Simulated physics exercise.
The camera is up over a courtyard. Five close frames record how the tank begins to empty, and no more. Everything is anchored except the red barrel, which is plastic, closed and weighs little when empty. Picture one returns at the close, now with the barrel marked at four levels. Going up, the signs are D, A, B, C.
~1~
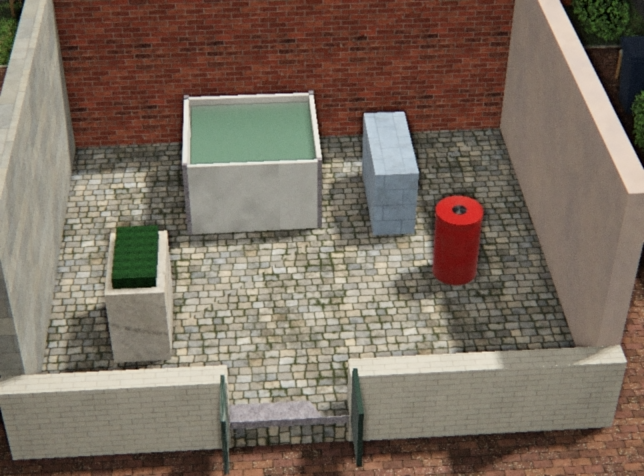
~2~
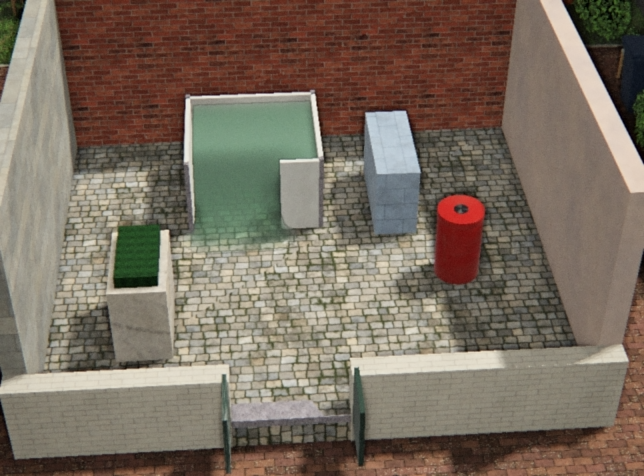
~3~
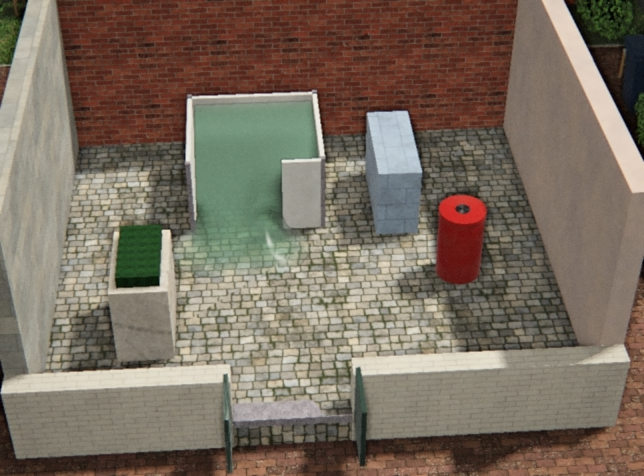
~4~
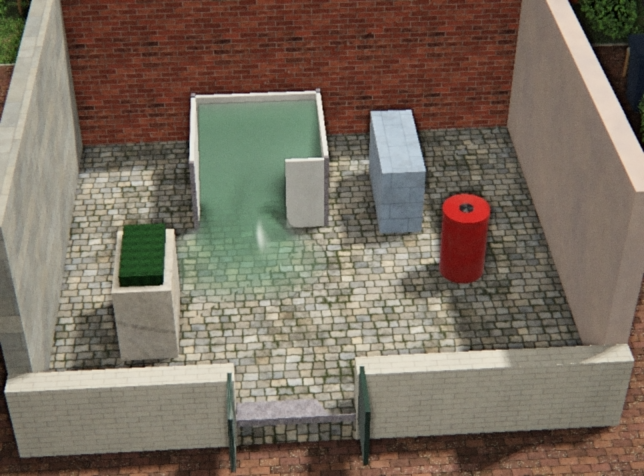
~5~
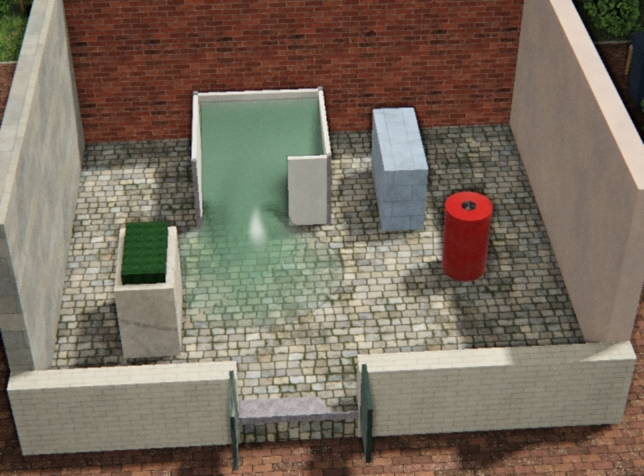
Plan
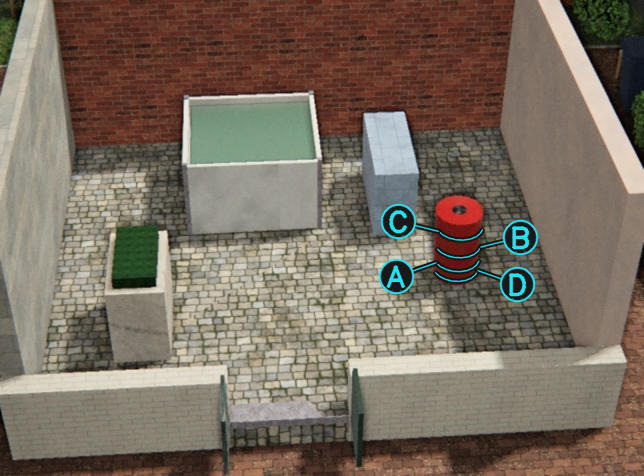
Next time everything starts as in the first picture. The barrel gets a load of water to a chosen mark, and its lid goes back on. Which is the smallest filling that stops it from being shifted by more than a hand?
Level D.
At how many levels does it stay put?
All of them.
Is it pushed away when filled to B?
No.
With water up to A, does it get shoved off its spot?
No, that is safe.
In cyan, A at (460, 271); B at (461, 257); C at (463, 240); D at (459, 281); from the bottom up D, A, B, C.
With A, it does not move.
With B, it does not move.
With C, it does not move.
With D, it does not move.
